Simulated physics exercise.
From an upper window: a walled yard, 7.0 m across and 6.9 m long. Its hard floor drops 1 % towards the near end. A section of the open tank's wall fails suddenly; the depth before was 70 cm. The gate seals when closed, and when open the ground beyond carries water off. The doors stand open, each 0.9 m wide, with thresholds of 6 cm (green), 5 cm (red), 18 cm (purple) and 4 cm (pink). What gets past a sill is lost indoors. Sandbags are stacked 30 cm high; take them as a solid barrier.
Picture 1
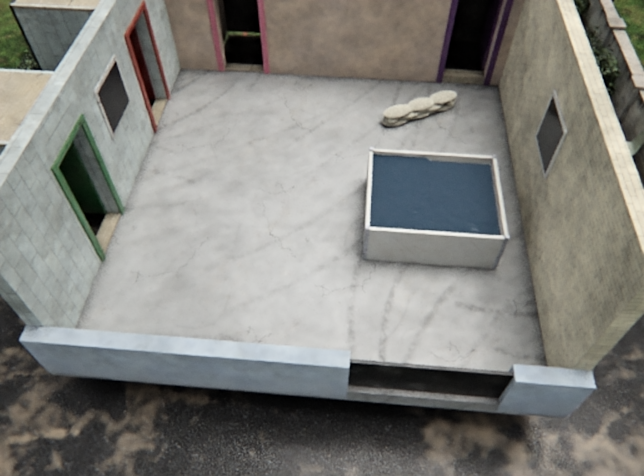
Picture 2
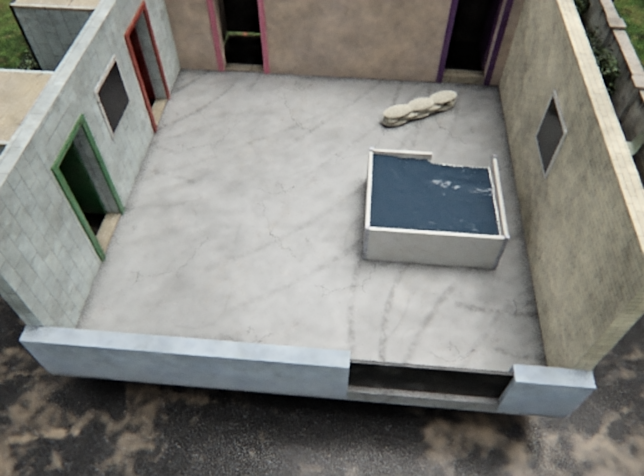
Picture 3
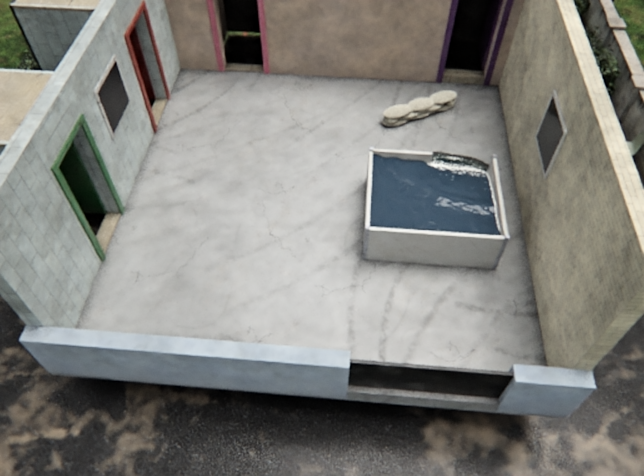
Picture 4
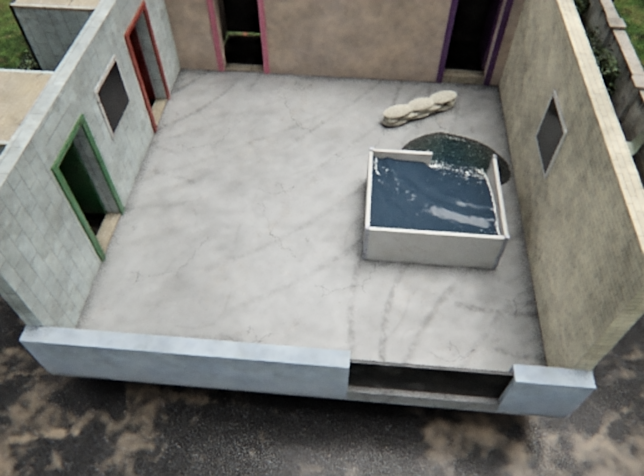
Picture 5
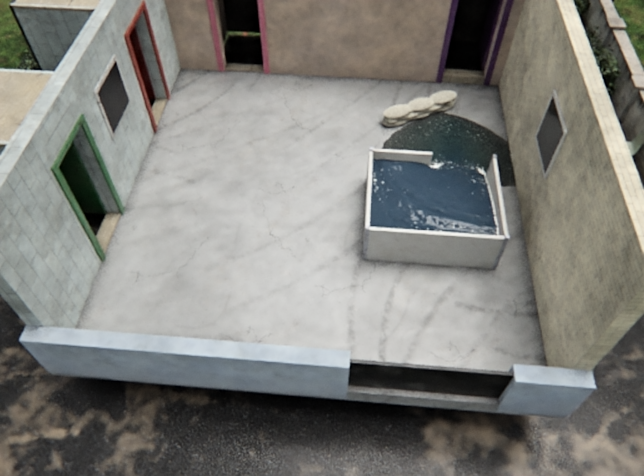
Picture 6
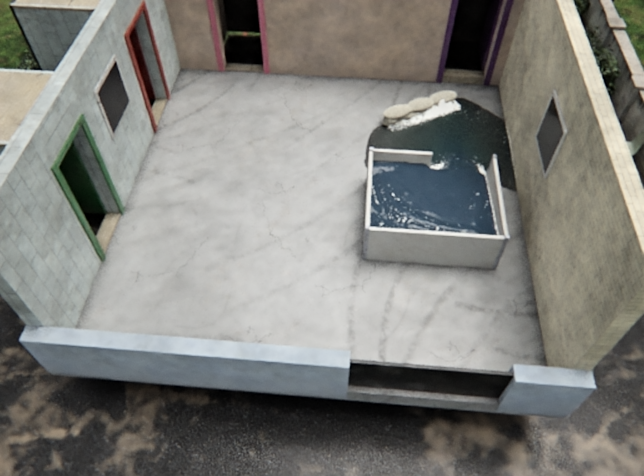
Walled yard seen from above, with water breaking out of an open tank's far side and spreading across the floor around sandbags.
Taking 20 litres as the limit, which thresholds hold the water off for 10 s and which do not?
Within that time: At the green door it stays under the limit; at the red door it passes the limit; at the purple door it exceeds the limit; at the pink door it does not reach the limit.
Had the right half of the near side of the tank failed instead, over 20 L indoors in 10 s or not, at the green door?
Then: Green past it.
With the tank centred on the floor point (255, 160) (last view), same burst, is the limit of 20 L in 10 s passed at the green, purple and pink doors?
Then: Green below, purple below, pink over.
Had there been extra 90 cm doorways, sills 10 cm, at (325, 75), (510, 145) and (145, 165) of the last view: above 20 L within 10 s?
In that order: Under, above, below.
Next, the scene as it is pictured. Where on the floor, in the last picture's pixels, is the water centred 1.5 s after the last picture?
At about (438, 174).
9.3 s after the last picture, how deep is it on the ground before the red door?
About 6.0 cm.
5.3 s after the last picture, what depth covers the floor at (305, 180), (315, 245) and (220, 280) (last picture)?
About 4, 1 and 1 cm.
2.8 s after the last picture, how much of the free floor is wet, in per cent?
About 40 per cent.
Then, 0.7 s after the last picture water covers 10 % of the floor and is deepest (56 cm) near (493, 91); green door not reached, red door not reached, purple door 16 cm at the sill, 3 L in, pink door not reached.
Then, 1.5 s after the last picture water covers 20 % of the floor and is deepest (46 cm) near (493, 91); green door not reached, red door not reached, purple door 34 cm at the sill, 40 L in, pink door not reached.
Then, 2.8 s after the last picture water covers 40 % of the floor and is deepest (27 cm) near (427, 121); green door not reached, red door not reached, purple door 26 cm at the sill, 122 L in, pink door 3 cm at the sill, 0 L in.
Then, 5.3 s after the last picture water covers 70 % of the floor and is deepest (16 cm) near (485, 155); green door 6 cm at the sill, 0 L in, red door 9 cm at the sill, 32 L in, purple door 13 cm at the sill, 140 L in, pink door 2 cm at the sill, 0 L in.
Then, 9.3 s after the last picture water covers 85 % of the floor and is deepest (14 cm) near (67, 351); green door 6 cm at the sill, 3 L in, red door 6 cm at the sill, 52 L in, purple door 7 cm at the sill, 140 L in, pink door 3 cm at the sill, 0 L in.
